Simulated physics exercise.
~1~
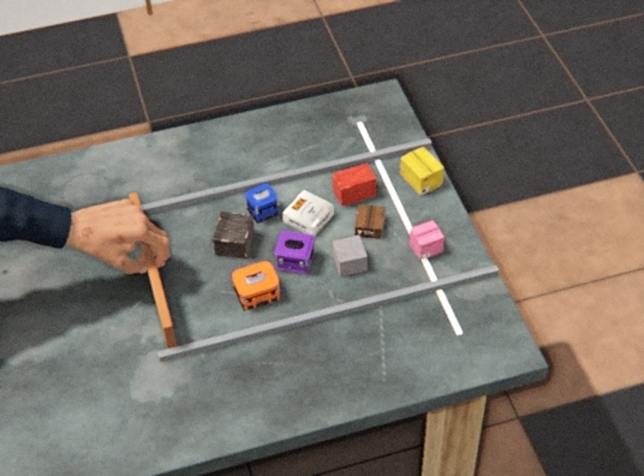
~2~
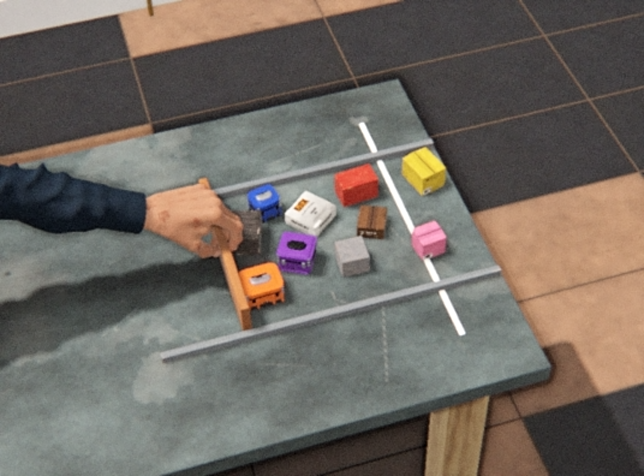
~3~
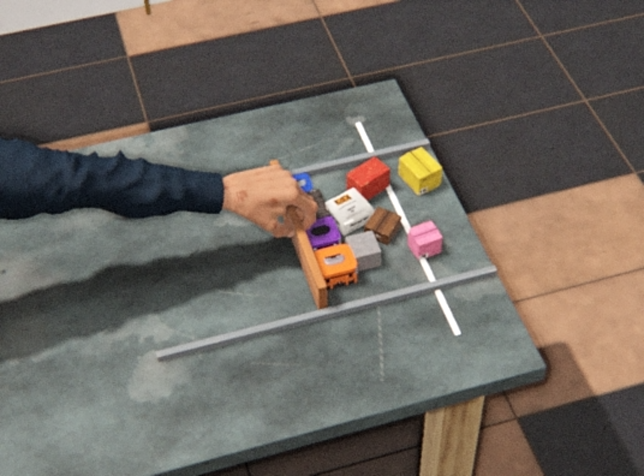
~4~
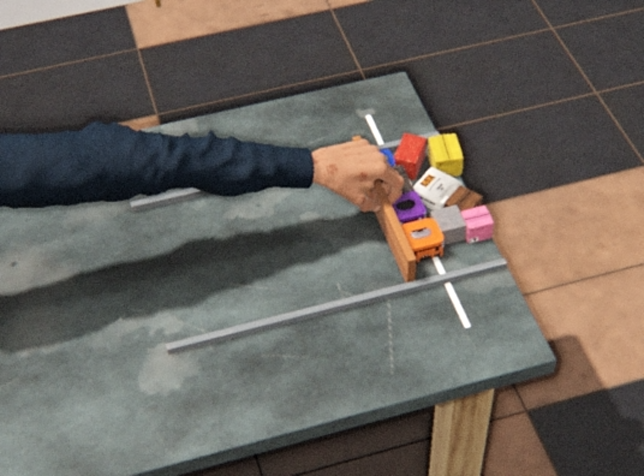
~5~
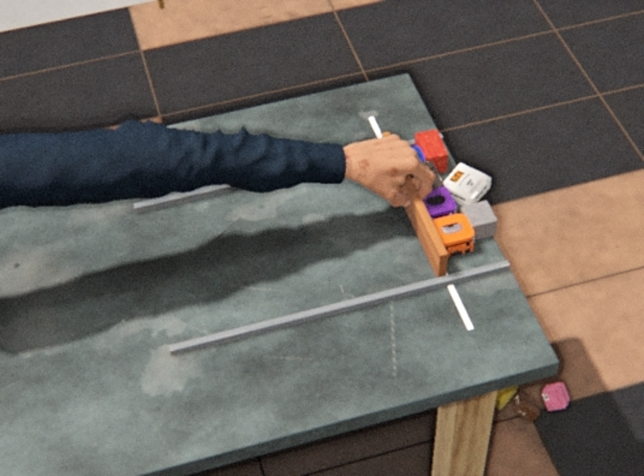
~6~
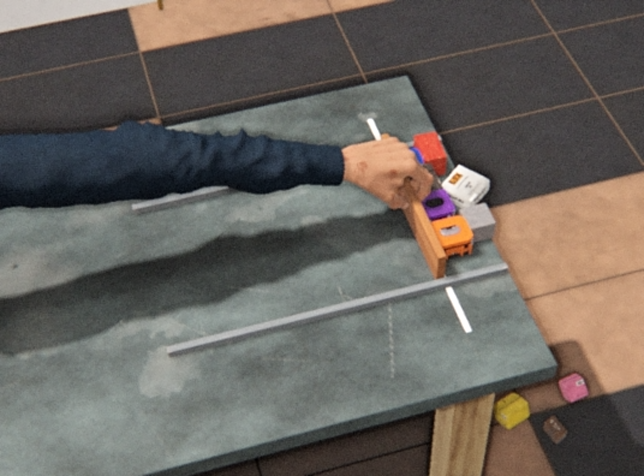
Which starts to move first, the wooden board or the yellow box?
The wooden board starts to move first. The yellow box stays where it is until the board has pushed the other pieces far along towards the table's end.
A wooden board, held upright by a hand, starts at the left of a channel between two grey rails on a stone-like tabletop, with colourful boxes and blocks scattered ahead of it. The hand slides it right, and it reaches the black block and the orange case first. The pieces bunch together as the board keeps going, and the brown box begins to shift. Near the white tape, the crowded group is pushed up to the table's end. The yellow, pink and brown boxes drop to the floor, while the board stops by the tape and the others stay on top.
